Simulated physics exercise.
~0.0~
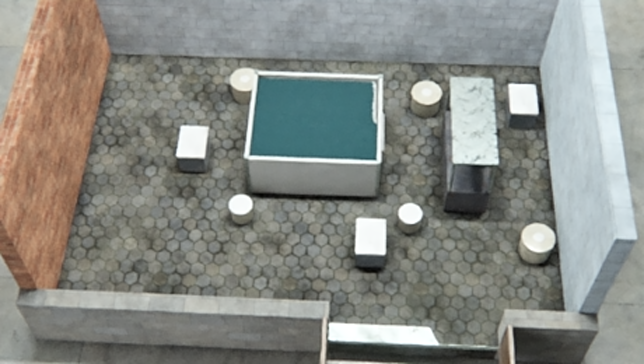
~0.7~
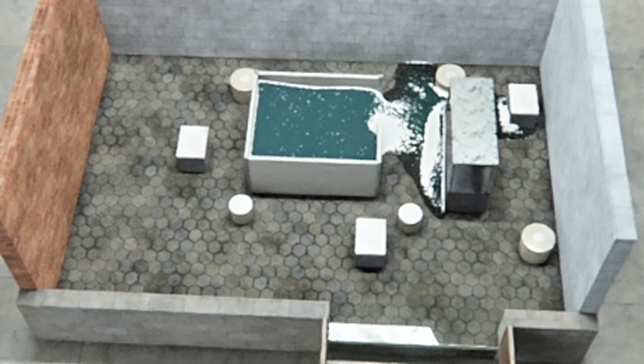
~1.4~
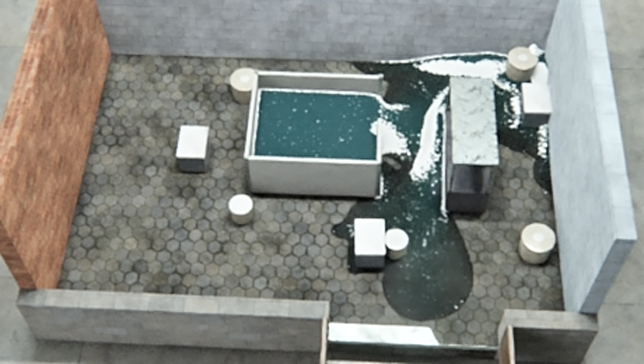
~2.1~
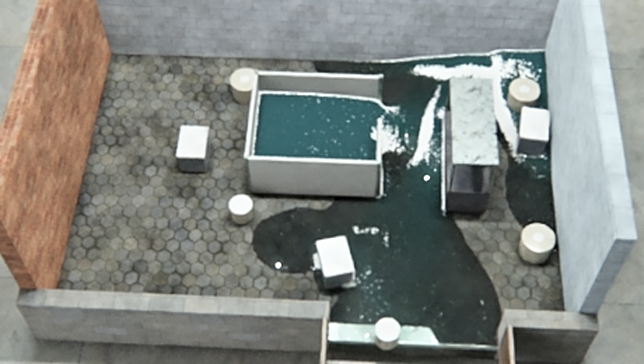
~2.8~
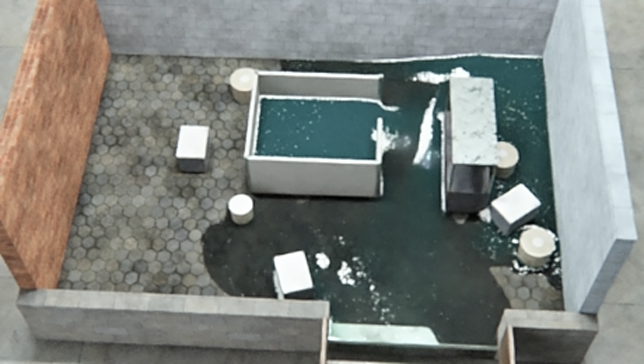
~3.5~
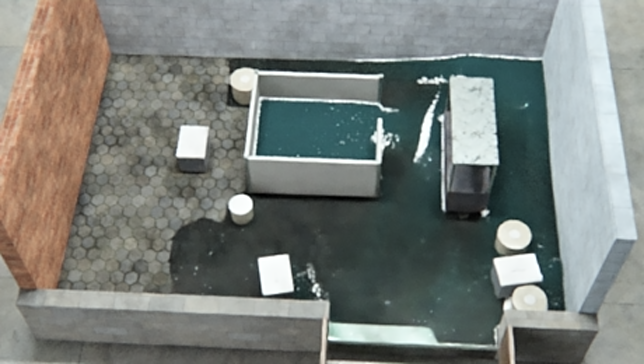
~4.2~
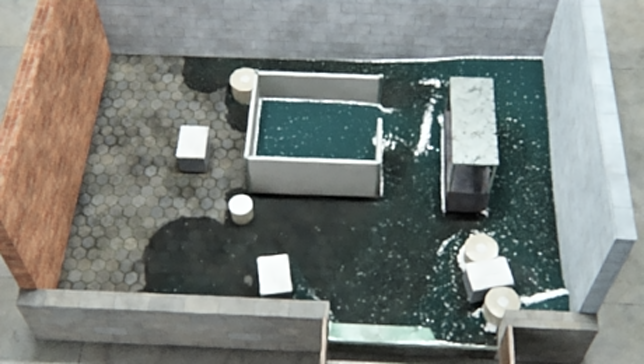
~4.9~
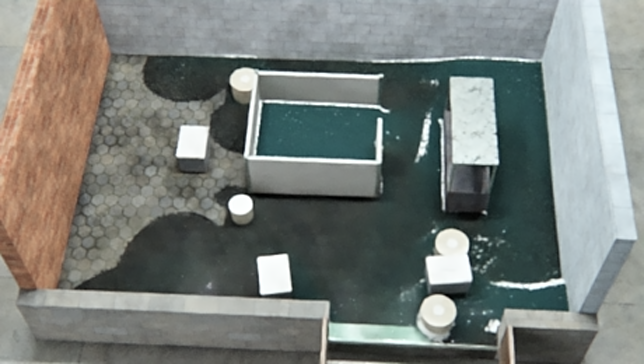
A walled hall with grey hexagonal paving, a brick-red wall at left and a gap in the near wall, is seen from high above. A white-rimmed tank of dark green water stands near the middle, with a stone-topped block to its right and white boxes and pale round pails around them. The tank's right side gives way and water bursts out against the block, then spreads nearer. One small pail is swept to the near opening and disappears, while a box slides left. Two pails and a box at right drift nearer, then leftward, ending by the opening as water covers most of the floor.
